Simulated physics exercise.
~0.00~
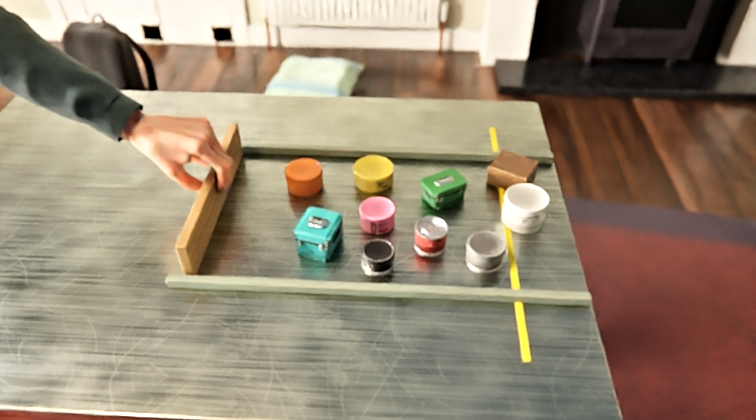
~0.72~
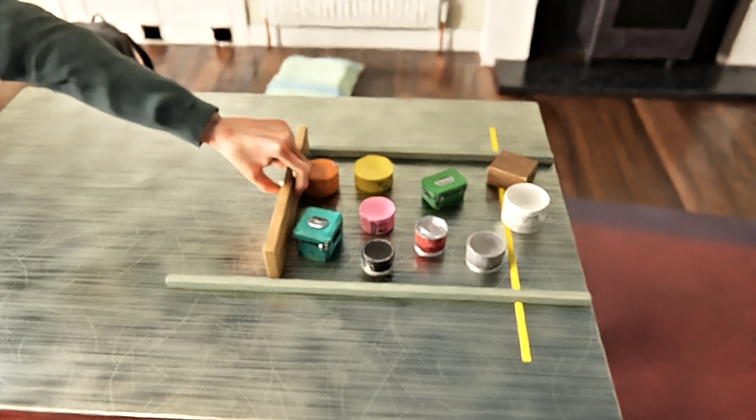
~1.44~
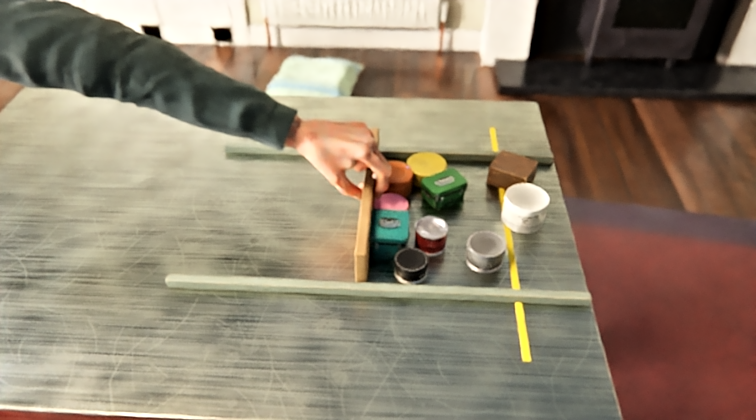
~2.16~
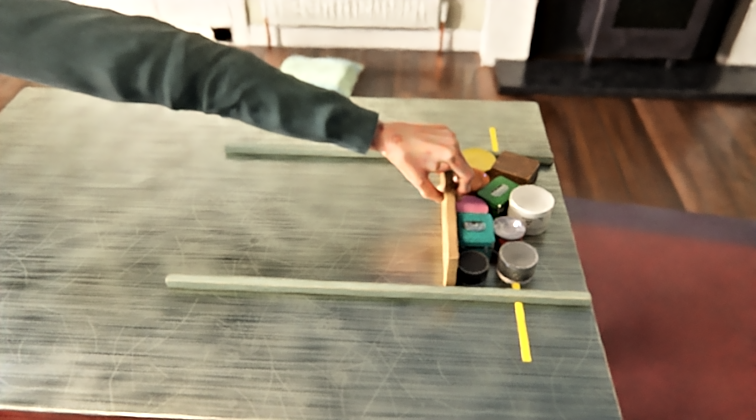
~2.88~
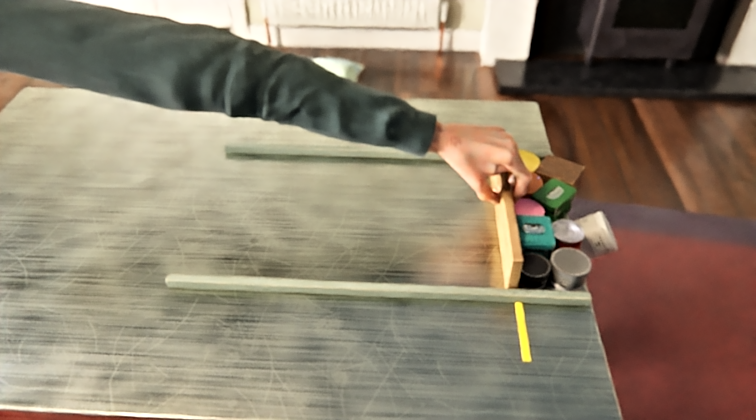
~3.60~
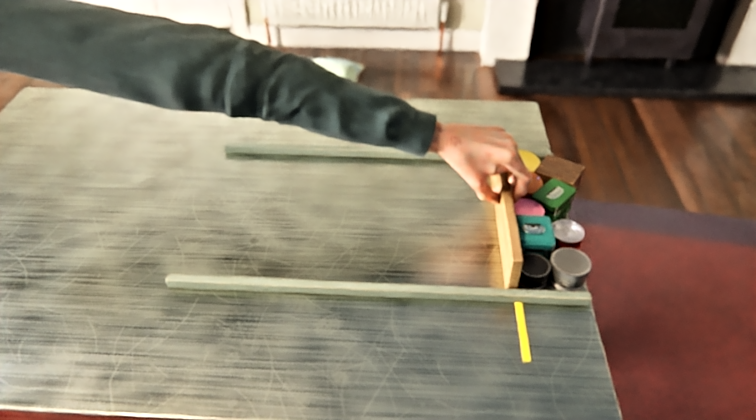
Hand sliding an upright wooden board rightward along a tabletop channel, bunching colourful tubs and tins until the white tub tips off.
